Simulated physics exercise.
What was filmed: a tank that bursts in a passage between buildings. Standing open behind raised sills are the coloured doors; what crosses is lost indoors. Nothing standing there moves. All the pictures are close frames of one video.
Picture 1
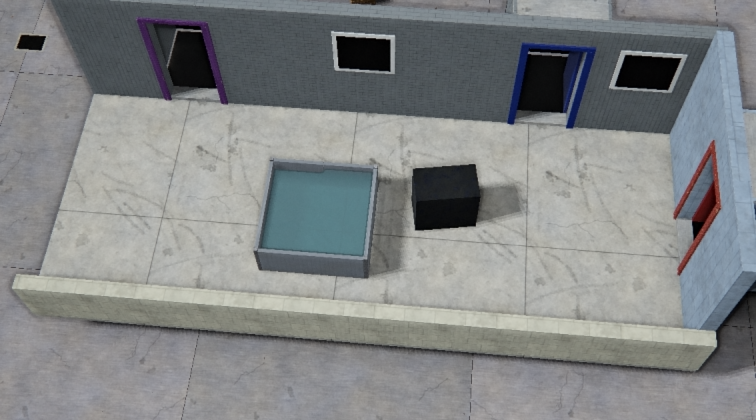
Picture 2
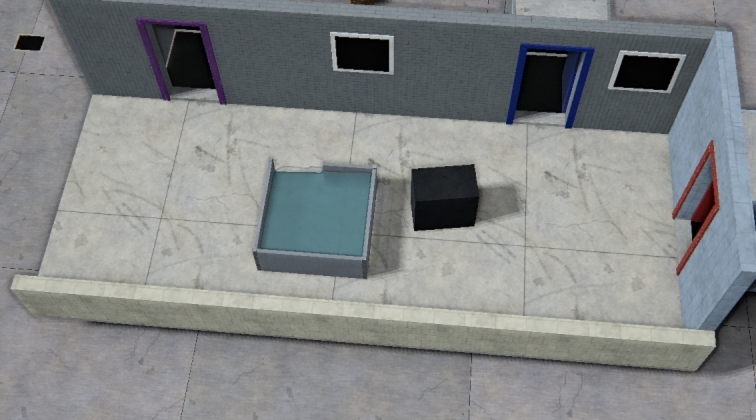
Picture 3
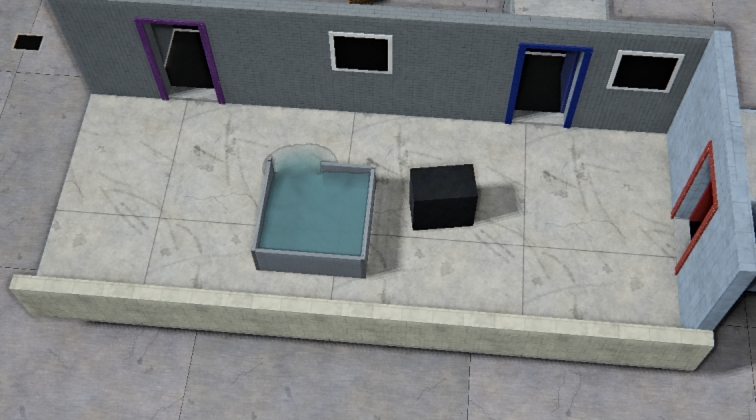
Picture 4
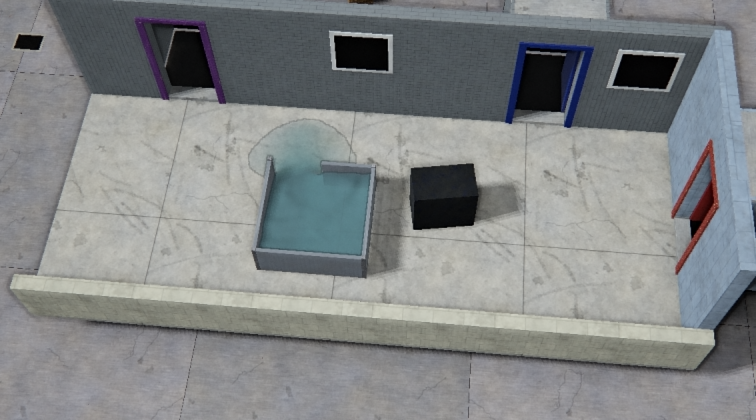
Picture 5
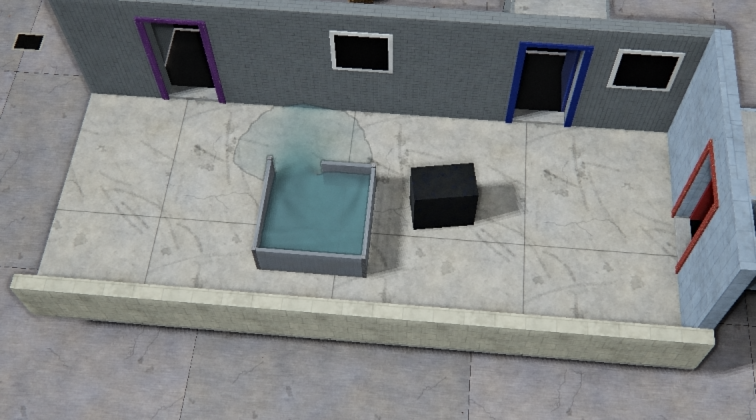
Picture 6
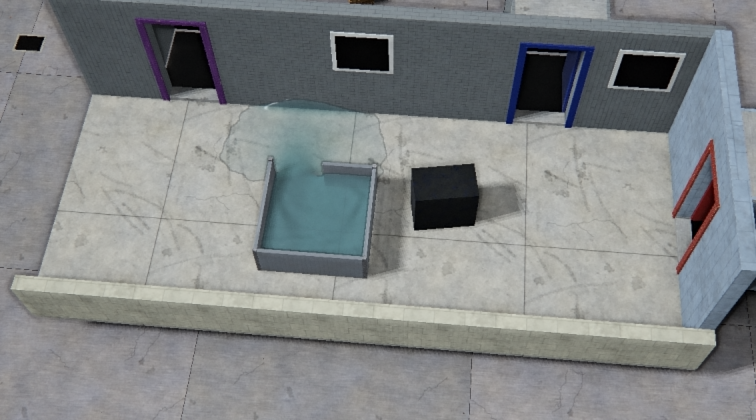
An open tank of still water stood beside a black block in a walled passage, then its far side opened and water poured out, spreading across the pale floor toward the grey wall.
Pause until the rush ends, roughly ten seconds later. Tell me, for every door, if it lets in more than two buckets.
Here it is: The purple door keeps it to two or fewer; the red door keeps it to two or fewer; the blue door keeps it to two or fewer.
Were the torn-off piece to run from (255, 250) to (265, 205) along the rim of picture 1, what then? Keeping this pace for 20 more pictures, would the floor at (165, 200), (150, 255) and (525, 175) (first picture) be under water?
The first spot is swamped, the second swamped, the third spared.
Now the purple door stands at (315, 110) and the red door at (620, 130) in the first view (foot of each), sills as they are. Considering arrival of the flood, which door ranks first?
The flood hits the purple door before any other door.
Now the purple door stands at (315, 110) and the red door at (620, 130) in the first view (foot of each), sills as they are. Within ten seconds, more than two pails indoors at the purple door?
Put simply, the purple door gets past the mark.
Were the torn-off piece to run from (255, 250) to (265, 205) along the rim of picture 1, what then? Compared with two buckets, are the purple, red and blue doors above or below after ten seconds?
Result: Purple remains beneath it; red remains beneath it; blue remains beneath it.
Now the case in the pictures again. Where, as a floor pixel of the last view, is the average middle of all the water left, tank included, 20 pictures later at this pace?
Centre of mass: Roughly (325, 182).
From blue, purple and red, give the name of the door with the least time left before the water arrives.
I'd say the one in purple.
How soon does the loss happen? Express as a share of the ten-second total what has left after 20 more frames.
About 30 per cent.
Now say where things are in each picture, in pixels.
The first picture shows still water in the open tank at (318, 210).
In the second picture, water pours out on the open tank's far side and has run to a hidden place.
In the third picture, water pours out on the open tank's far side and has run to (315, 148).
In the fourth picture, water pours out on the open tank's far side and has run to (299, 123).
In the fifth picture, the front is at (281, 108), out from the gap on the open tank's far side.
In the sixth picture, water pours out on the open tank's far side and has run to (255, 107).
A moment on, water covers 10 % of the floor; the purple door wet at the sill, nothing in, the red door not reached, the blue door not reached.
Next, water covers 20 % of the floor; the purple door under two buckets in, the red door not reached, the blue door not reached.
Then, water covers 40 % of the floor; the purple door under two buckets in, the red door not reached, the blue door wet at the sill, nothing in.
Later, water covers 55 % of the floor; the purple door under two buckets in, the red door wet at the sill, nothing in, the blue door wet at the sill, nothing in.
In the end, water covers 65 % of the floor; the purple door under two buckets in, the red door wet at the sill, nothing in, the blue door wet at the sill, nothing in.
